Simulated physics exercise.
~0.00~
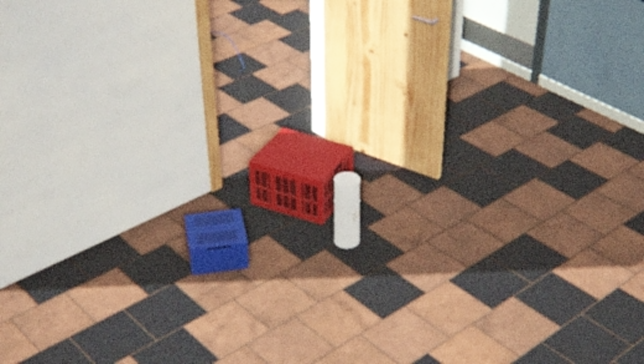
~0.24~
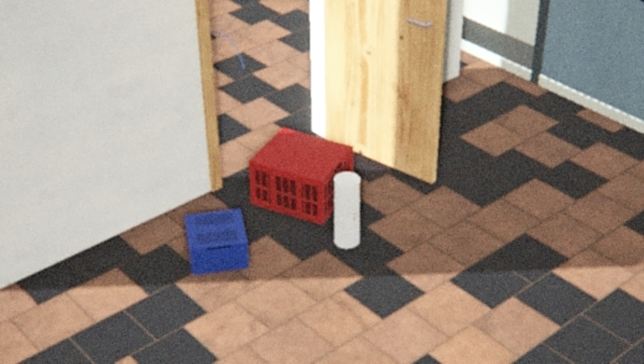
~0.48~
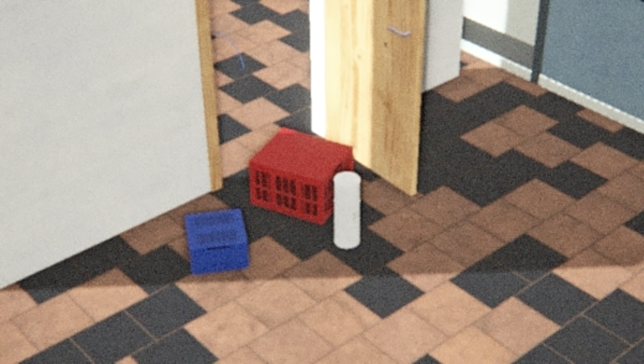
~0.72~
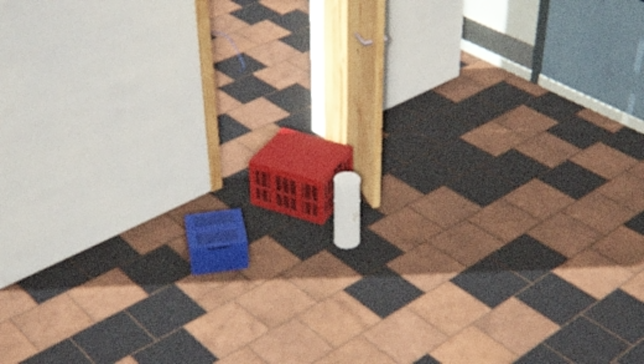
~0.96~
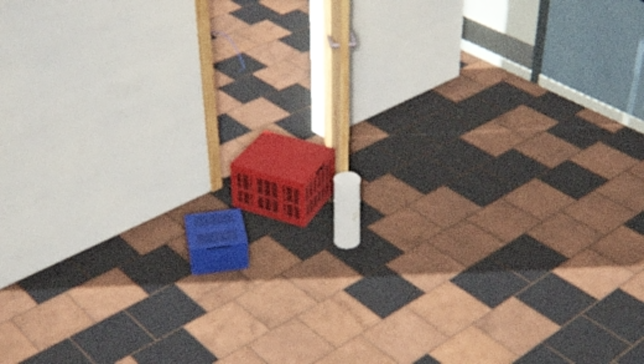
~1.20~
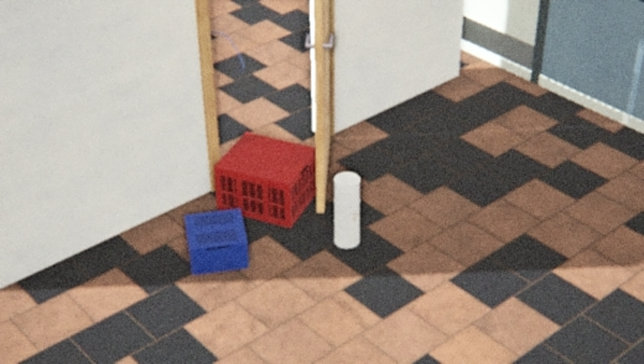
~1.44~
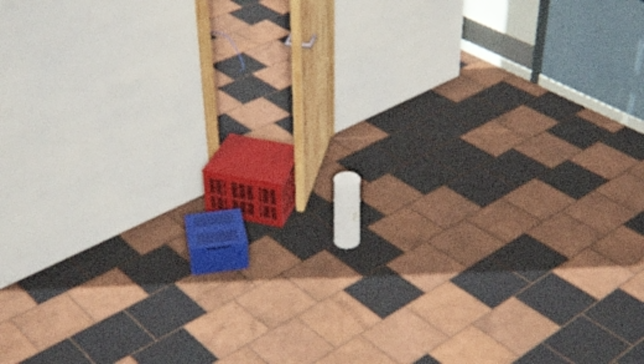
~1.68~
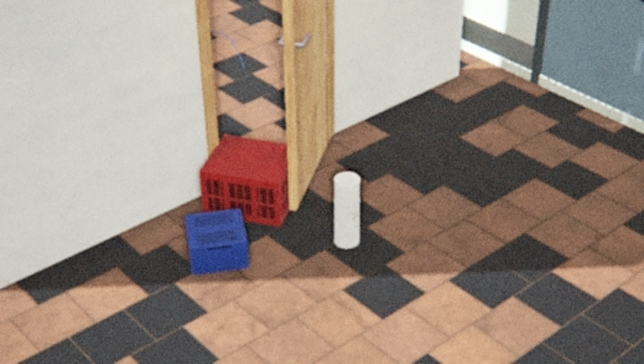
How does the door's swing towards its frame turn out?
The door does not close. It jams partly open, with the red crate caught between it and the door frame.
Wooden door swinging towards its frame, pushing a red crate left and ending partly open beside a blue box and white canister.
